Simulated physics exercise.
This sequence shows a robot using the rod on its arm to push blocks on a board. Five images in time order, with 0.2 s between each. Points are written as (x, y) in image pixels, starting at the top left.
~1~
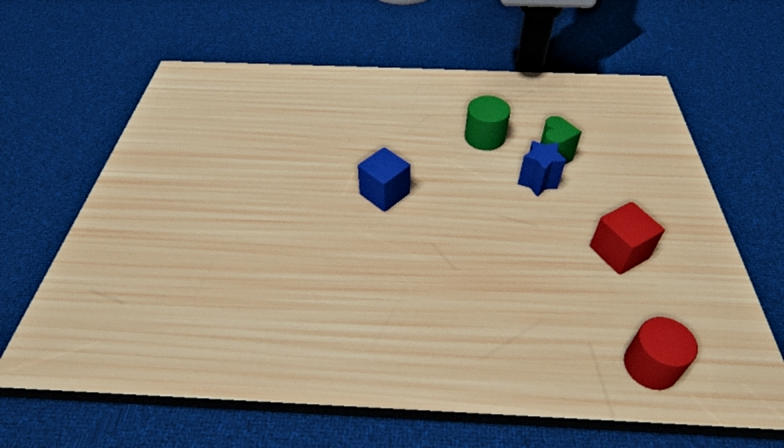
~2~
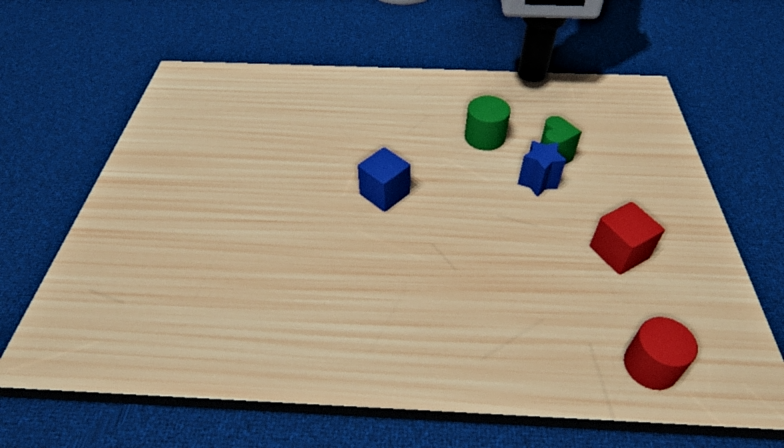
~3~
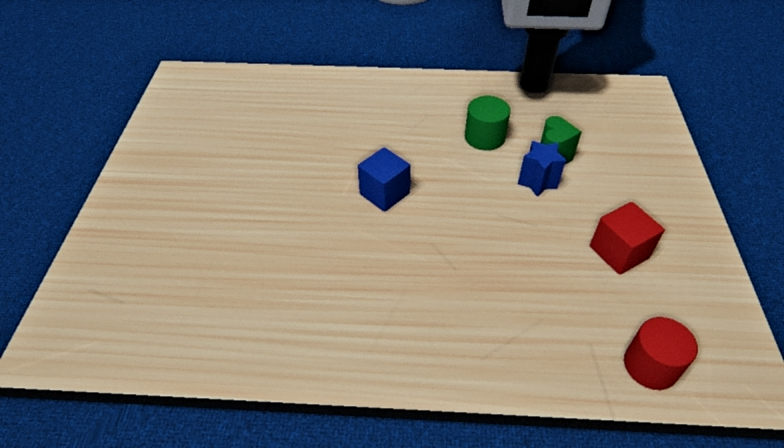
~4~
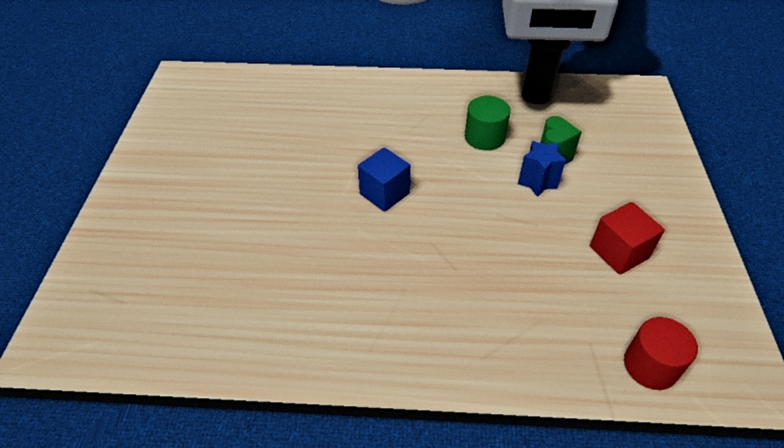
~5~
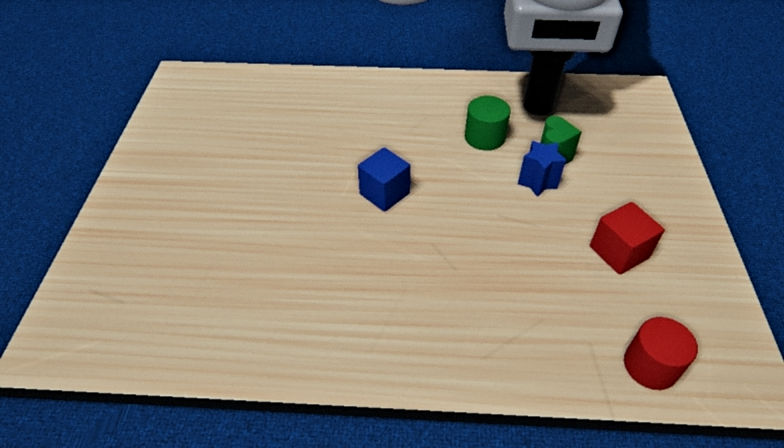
A pale wooden board lies on a blue surface, seen from above at an angle by a camera that stays still. A green cylinder, a green heart block and a blue star cluster near the upper right, with a blue cube left of them and a red cube and red cylinder at lower right. From the top edge, a robot arm's dark rod slides slowly toward the green heart while every block stays still.
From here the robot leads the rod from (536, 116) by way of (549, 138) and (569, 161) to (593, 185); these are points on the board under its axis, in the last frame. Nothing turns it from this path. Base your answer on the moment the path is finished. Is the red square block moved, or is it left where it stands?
The block in question stays where it was by the end.
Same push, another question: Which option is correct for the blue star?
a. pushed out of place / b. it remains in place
My answer is option a.
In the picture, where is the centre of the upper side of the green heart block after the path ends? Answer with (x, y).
Near (587, 179).
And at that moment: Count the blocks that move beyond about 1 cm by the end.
Count: Two.
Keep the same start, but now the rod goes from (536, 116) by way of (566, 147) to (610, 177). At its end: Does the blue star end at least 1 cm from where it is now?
The answer is yes.
The first path, step by step. One third of the way, rod (552, 129); blue star (545, 155), turned 15° clockwise; green heart block (564, 133).
Two thirds of the way, rod (572, 152); blue star (546, 164), turned 75° clockwise; green heart block (580, 159), turned 15° clockwise.
At the end, rod (596, 176); blue star (545, 167), turned 95° clockwise; green heart block (587, 179), turned 65° clockwise; red square block unmoved.
